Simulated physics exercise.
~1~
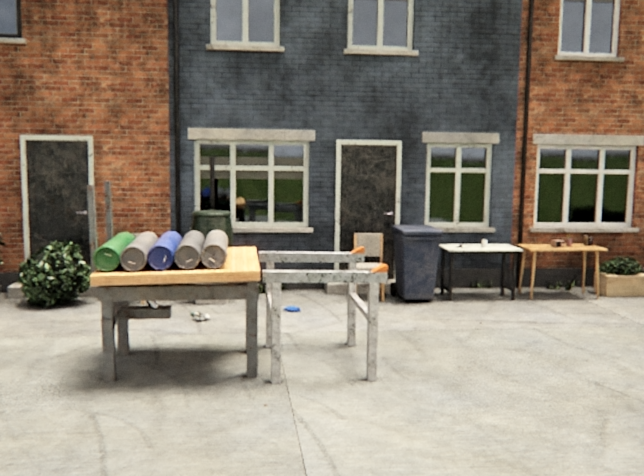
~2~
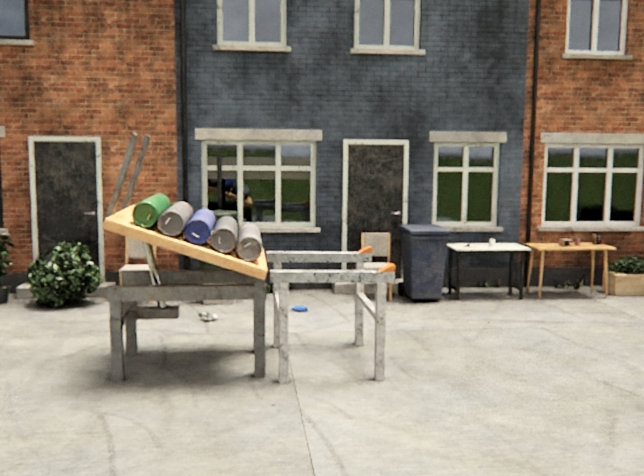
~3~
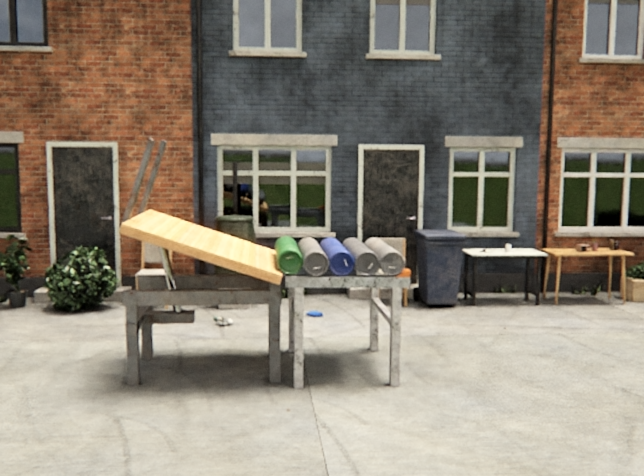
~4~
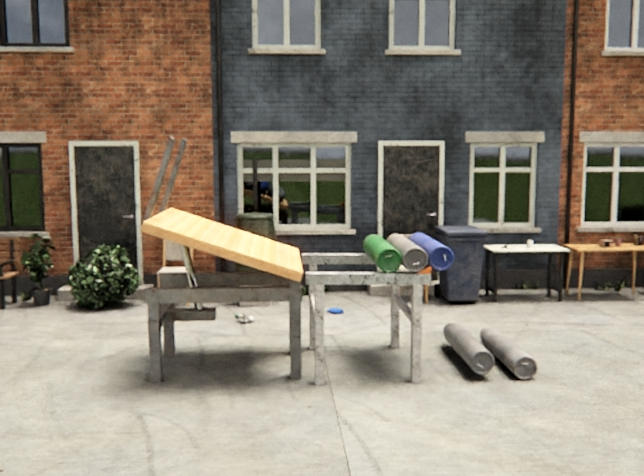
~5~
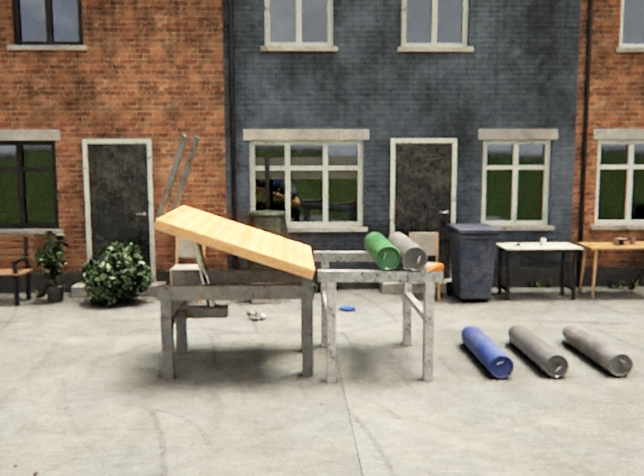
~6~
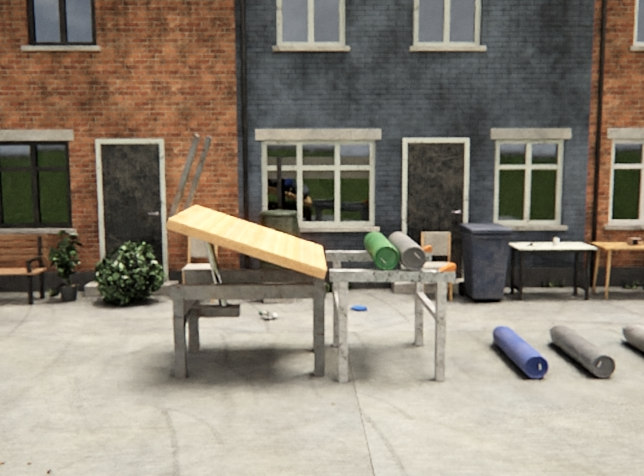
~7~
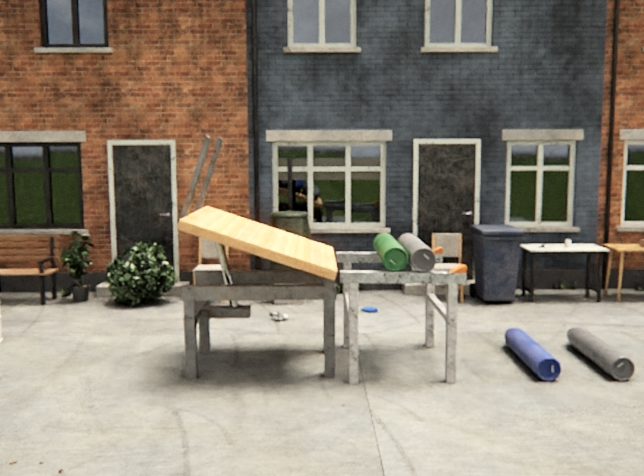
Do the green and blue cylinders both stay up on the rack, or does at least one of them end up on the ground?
At least one ends up on the ground. The green cylinder finishes lying on the rack, while the blue one goes over the far end and finishes on the ground.
